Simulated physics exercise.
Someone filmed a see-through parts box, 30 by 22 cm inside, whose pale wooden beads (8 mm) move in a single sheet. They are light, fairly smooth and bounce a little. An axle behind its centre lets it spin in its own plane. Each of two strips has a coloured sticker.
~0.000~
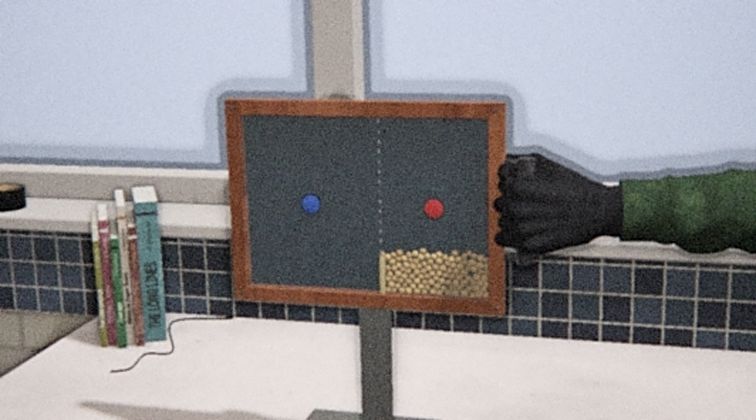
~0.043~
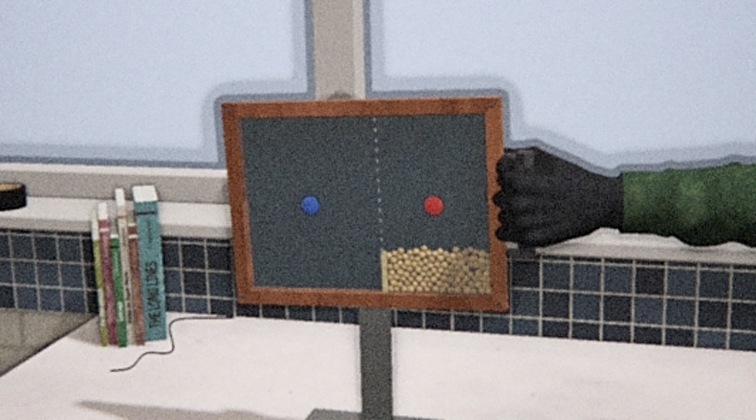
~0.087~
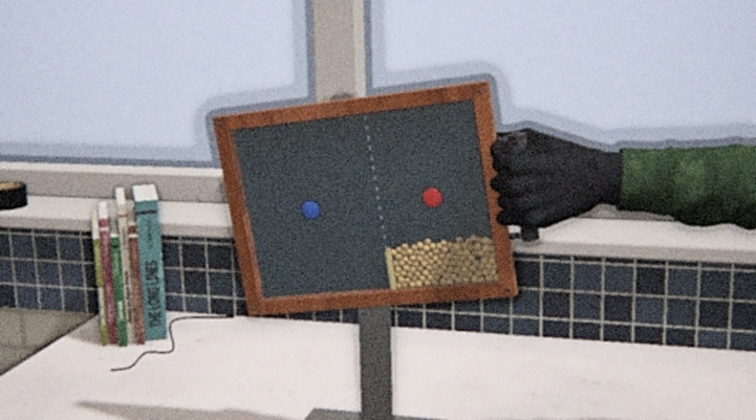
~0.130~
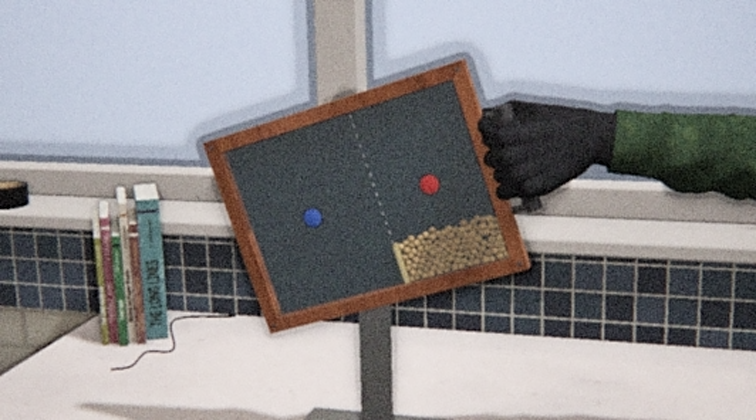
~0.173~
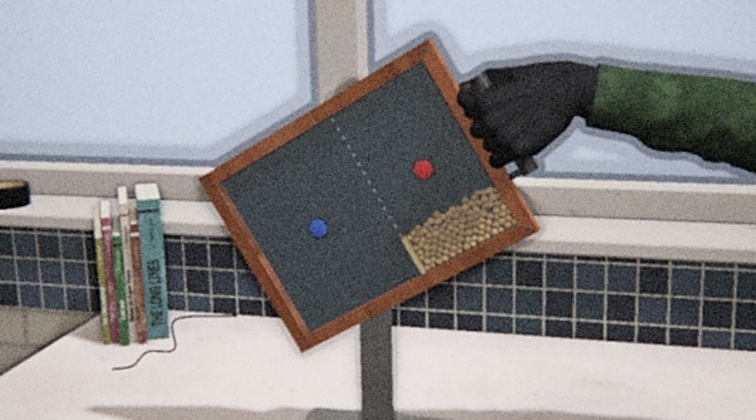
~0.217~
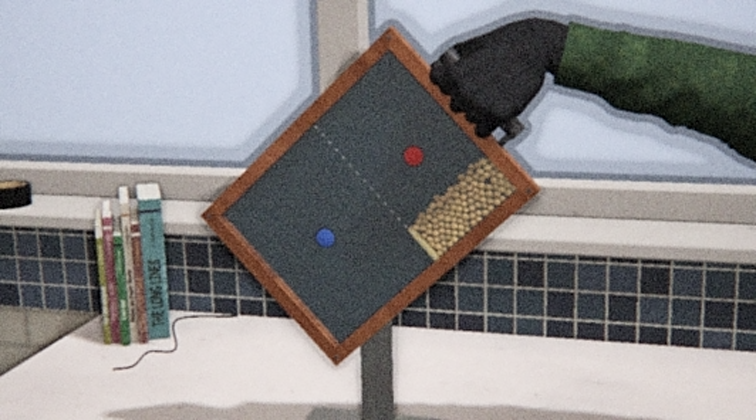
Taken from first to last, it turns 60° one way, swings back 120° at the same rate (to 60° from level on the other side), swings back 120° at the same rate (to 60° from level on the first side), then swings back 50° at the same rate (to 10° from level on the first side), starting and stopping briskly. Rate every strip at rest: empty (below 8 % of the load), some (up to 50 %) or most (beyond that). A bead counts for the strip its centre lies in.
Red strip most, blue strip some.
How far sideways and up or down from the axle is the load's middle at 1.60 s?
About 7 cm right and 5 cm below.
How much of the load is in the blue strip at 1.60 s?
Some 30 per cent.
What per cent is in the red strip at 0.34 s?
Some 100 per cent.
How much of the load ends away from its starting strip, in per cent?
Roughly 35 per cent.
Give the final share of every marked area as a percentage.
Red strip: 65; blue strip: 35.
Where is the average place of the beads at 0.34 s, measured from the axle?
About 11 cm right and 3 cm above.
After 0.34 s, it stands 60° anticlockwise; the beads' middle is 11 cm right of and 3 cm above the centre; red 100 %.
After 1.60 s, it stands 35° anticlockwise; the beads' middle is 7 cm right of and 5 cm below the centre; red 70 %, blue 30 %.
After 1.76 s, it stands 10° anticlockwise; the beads' middle is 3 cm right of and 9 cm below the centre; red 65 %, blue 35 %.
Settled by 2.3 s, it stands 10° anticlockwise; red 65 %, blue 35 %.
